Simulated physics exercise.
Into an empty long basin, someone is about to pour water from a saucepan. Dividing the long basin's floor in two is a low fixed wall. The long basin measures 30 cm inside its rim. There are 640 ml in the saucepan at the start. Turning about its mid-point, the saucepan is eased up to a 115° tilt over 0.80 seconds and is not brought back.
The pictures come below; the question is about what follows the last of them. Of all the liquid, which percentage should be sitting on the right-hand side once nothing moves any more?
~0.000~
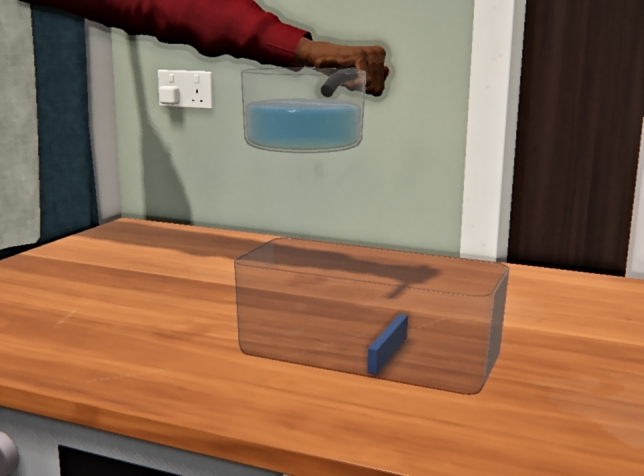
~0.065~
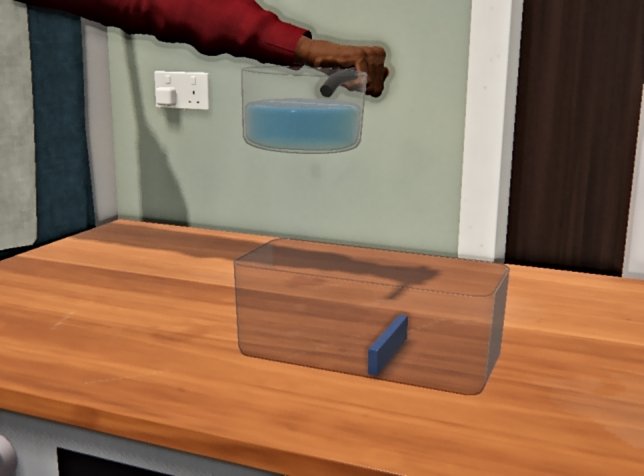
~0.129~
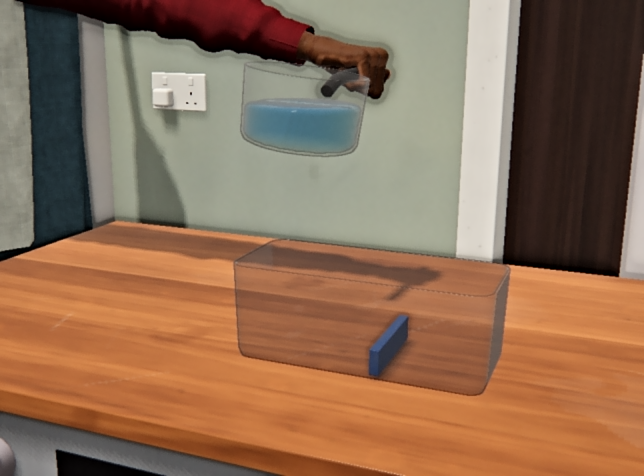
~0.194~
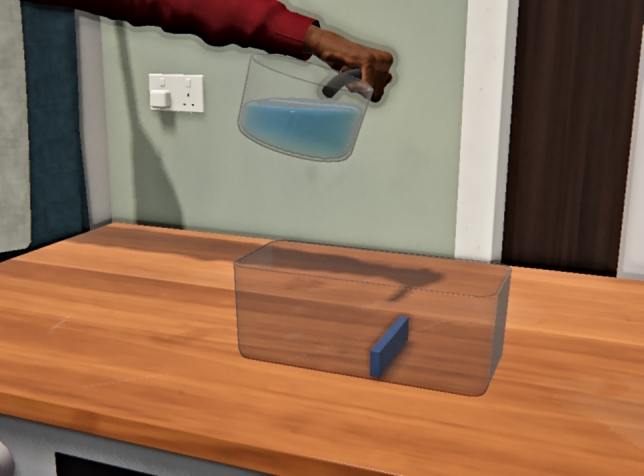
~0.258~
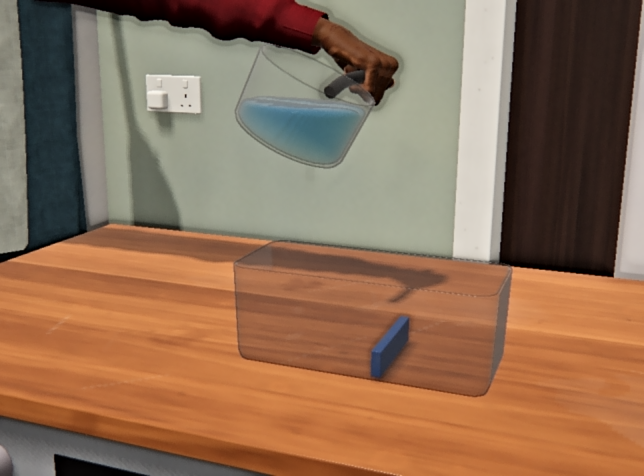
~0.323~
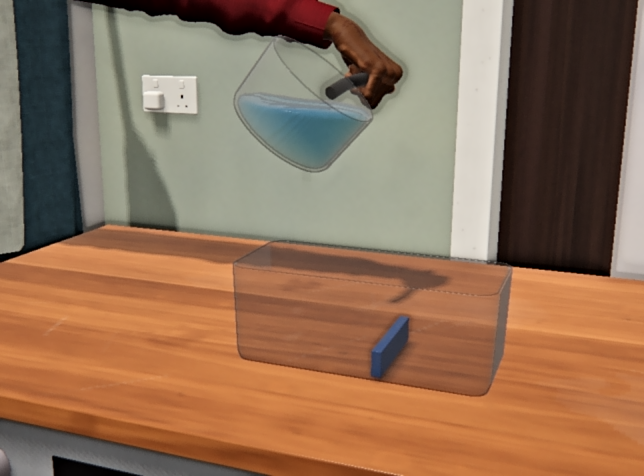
Around 51 per cent should be sitting there.
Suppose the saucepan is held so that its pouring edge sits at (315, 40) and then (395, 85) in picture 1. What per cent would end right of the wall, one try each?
Respectively 15 and 70 %.
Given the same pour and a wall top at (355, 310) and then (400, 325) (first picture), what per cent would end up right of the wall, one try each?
Around 95 and 35 percent, in that order.
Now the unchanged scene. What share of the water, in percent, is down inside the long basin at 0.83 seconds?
Roughly 84 per cent.
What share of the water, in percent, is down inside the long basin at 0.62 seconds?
Near 22 in a hundred.
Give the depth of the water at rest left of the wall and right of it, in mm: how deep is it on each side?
Left part about 14 mm deep, right part about 22 mm deep.
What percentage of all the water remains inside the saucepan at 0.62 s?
About 30 per cent.
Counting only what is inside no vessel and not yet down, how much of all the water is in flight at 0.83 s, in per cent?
It comes to some 12 percent of the total.
After 0.62 s the tilt is 101° and 30 per cent is still to pour, 1 is left of the wall and 21 right of it.
After 0.83 s the tilt is 115° and 4 per cent is still to pour, 29 is left of the wall and 54 right of it.
After 1.06 s the tilt is 115° and 0 per cent is still to pour, 47 is left of the wall and 51 right of it.
After 1.30 s the tilt is 115° and 0 per cent is still to pour, 48 is left of the wall and 51 right of it.
In the end 48 per cent lies left of the wall, 51 right of it and 1 outside.
